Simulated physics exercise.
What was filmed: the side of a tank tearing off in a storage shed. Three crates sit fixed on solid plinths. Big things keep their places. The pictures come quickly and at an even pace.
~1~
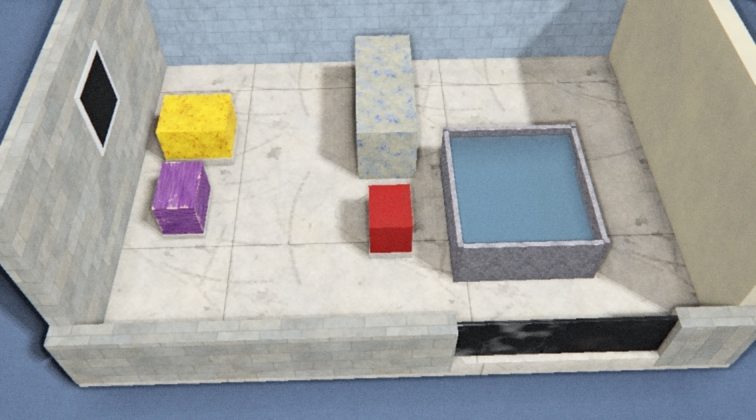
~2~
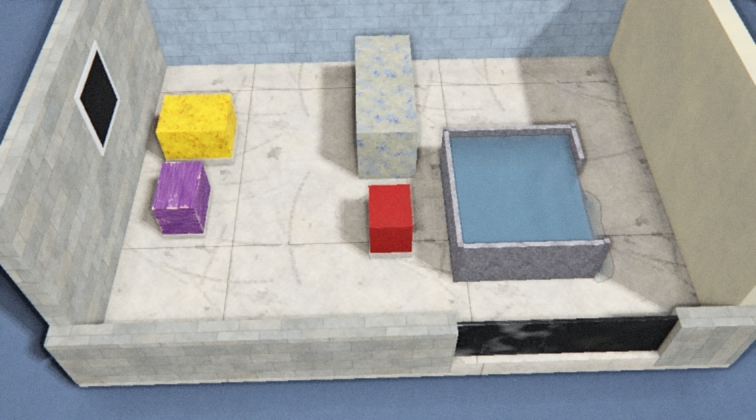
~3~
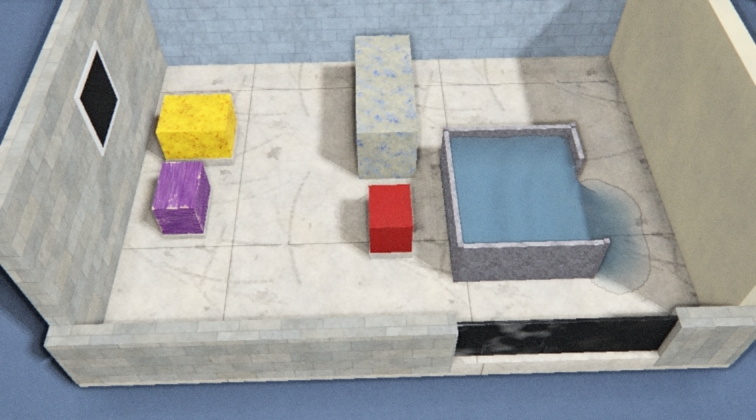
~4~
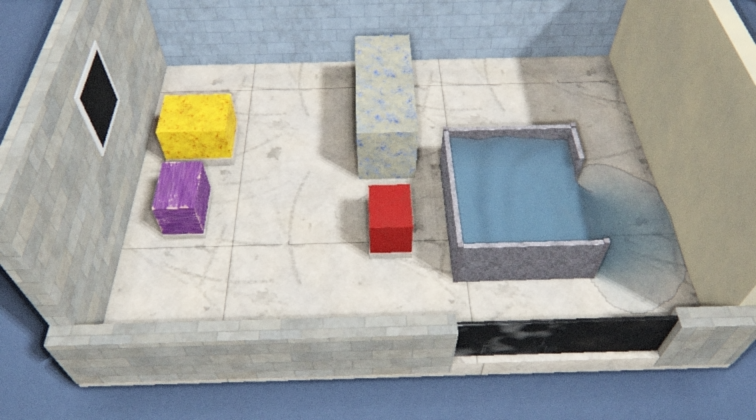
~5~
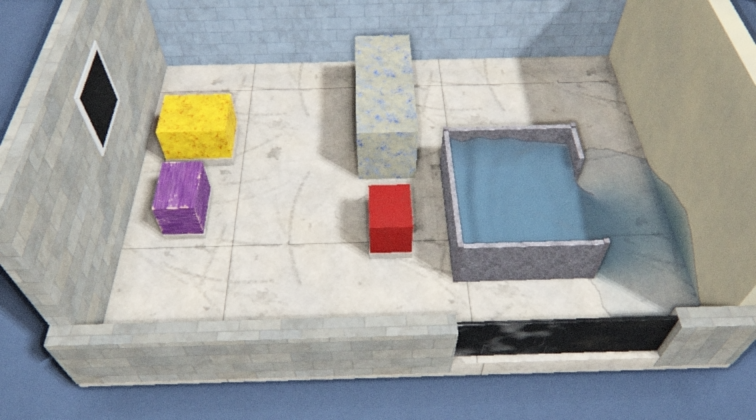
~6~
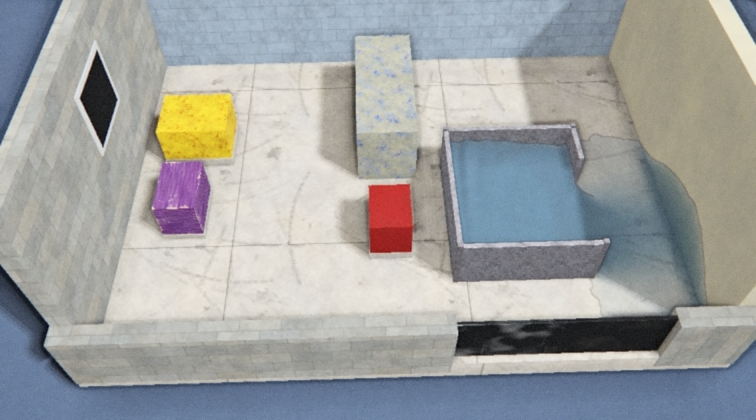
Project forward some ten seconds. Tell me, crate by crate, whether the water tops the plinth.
The yellow crate stays above the water; the red crate stays above the water; the purple crate is not above the water.
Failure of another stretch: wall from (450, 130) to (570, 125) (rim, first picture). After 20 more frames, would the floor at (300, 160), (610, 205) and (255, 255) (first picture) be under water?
The first point is unwetted, the second swamped, the third unwetted.
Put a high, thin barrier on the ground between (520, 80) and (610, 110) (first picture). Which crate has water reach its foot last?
It's the one in yellow.
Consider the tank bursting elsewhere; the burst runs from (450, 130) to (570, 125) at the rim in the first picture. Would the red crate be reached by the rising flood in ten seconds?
In that case the red crate comes through dry.
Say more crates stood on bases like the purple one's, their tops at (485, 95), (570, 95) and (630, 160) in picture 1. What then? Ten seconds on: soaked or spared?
Taken as listed, number one does get flooded, number two does get flooded and number three does get flooded.
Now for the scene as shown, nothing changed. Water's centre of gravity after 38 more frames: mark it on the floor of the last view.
Point: (439, 193).
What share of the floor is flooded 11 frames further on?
Estimate: Near 30 %.
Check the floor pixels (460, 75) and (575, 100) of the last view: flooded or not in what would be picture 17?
Unflooded; swamped.
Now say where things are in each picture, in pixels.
The first picture shows still water in the water tank at (520, 186).
In the second picture, water pours out at (582, 221) and has run to a hidden place.
In the third picture, water pours out at (581, 223) and has run to (623, 196).
In the fourth picture, water pours out at (580, 225) and has run to (659, 199).
In the fifth picture, water pours out at (580, 224) and has run to (647, 166).
In the sixth picture, the front is at (639, 144), out from the gap at (580, 225).
A moment on, water covers 15 % of the floor; the yellow crate not reached, the red crate not reached, the purple crate not reached.
Next, water covers 30 % of the floor; the yellow crate not reached, the red crate not reached, the purple crate not reached.
Then, water covers 55 % of the floor; the yellow crate not reached, the red crate water round its plinth, the purple crate water round its plinth.
Later, water covers 85 % of the floor; the yellow crate water round its plinth, the red crate water round its plinth, the purple crate water round its plinth.
In the end, water covers 100 % of the floor; the yellow crate stayed above the water, the red crate stayed above the water, the purple crate was topped.
